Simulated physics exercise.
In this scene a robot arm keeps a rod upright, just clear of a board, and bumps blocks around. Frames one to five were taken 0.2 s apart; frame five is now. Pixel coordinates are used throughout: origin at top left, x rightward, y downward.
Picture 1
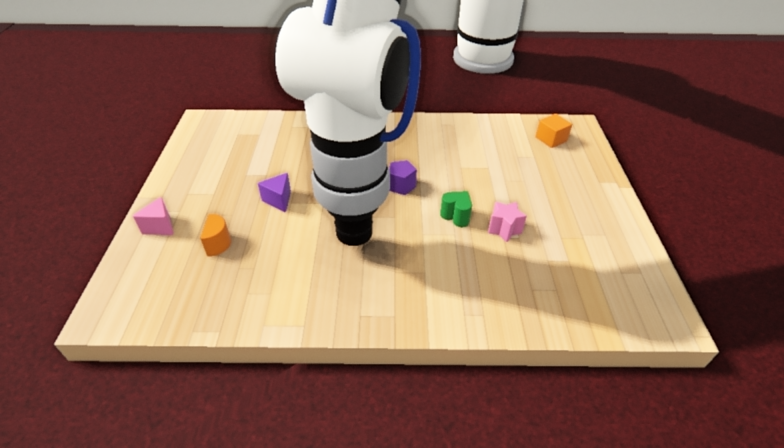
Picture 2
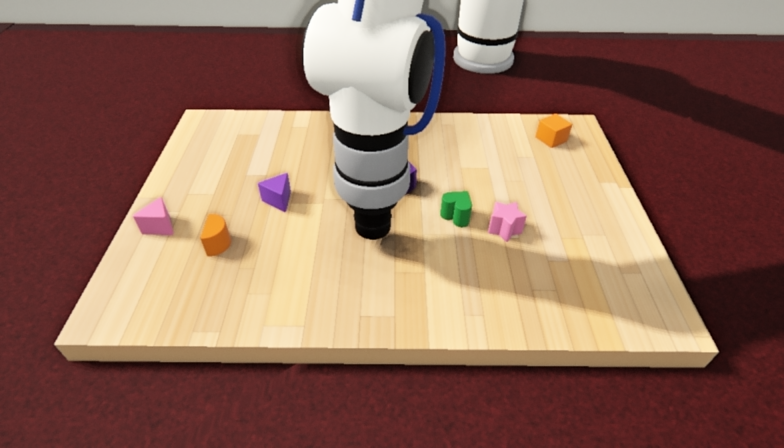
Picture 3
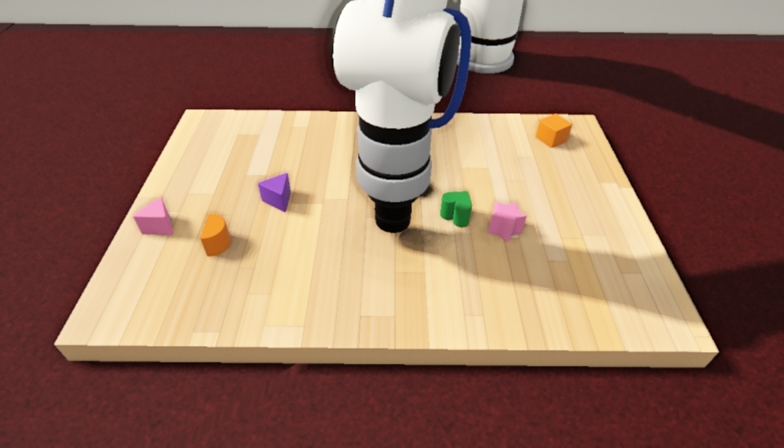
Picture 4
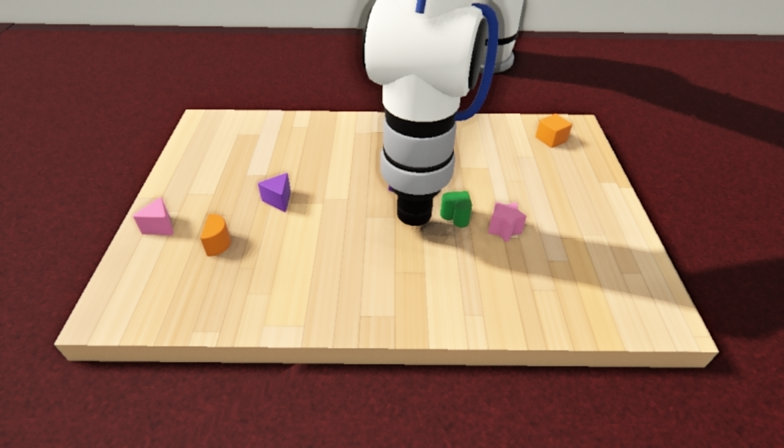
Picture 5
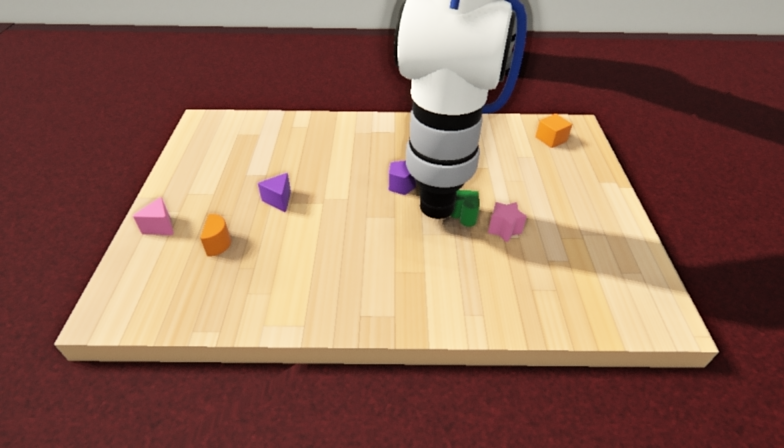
White robot arm moving right just above a wooden board of colourful blocks, then nudging the green heart block slightly right.
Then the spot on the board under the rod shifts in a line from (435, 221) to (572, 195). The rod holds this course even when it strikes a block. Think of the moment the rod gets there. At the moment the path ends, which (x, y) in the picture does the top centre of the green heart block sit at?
Most likely (603, 174).
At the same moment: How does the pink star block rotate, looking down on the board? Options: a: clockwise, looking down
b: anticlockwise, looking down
(a)
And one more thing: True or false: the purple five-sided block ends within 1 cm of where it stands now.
It is true.
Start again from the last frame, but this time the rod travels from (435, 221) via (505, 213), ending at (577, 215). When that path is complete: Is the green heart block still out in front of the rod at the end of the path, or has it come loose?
It stays ahead.
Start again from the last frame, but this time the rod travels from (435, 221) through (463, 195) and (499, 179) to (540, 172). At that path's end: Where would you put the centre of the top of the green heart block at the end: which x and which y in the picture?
In the picture, that point is around (489, 189).
The first path, step by step. One third of the way, rod at (486, 199); green heart block at (513, 191), turned 30° clockwise; pink star block at (519, 212), turned 55° clockwise.
Two thirds of the way, rod at (533, 191); green heart block at (560, 182), turned 30° clockwise; pink star block at (526, 213), turned 85° clockwise.
At the end, rod at (576, 183); purple five-sided block still; green heart block at (603, 174), turned 30° clockwise; pink star block at (526, 213), turned 85° clockwise.
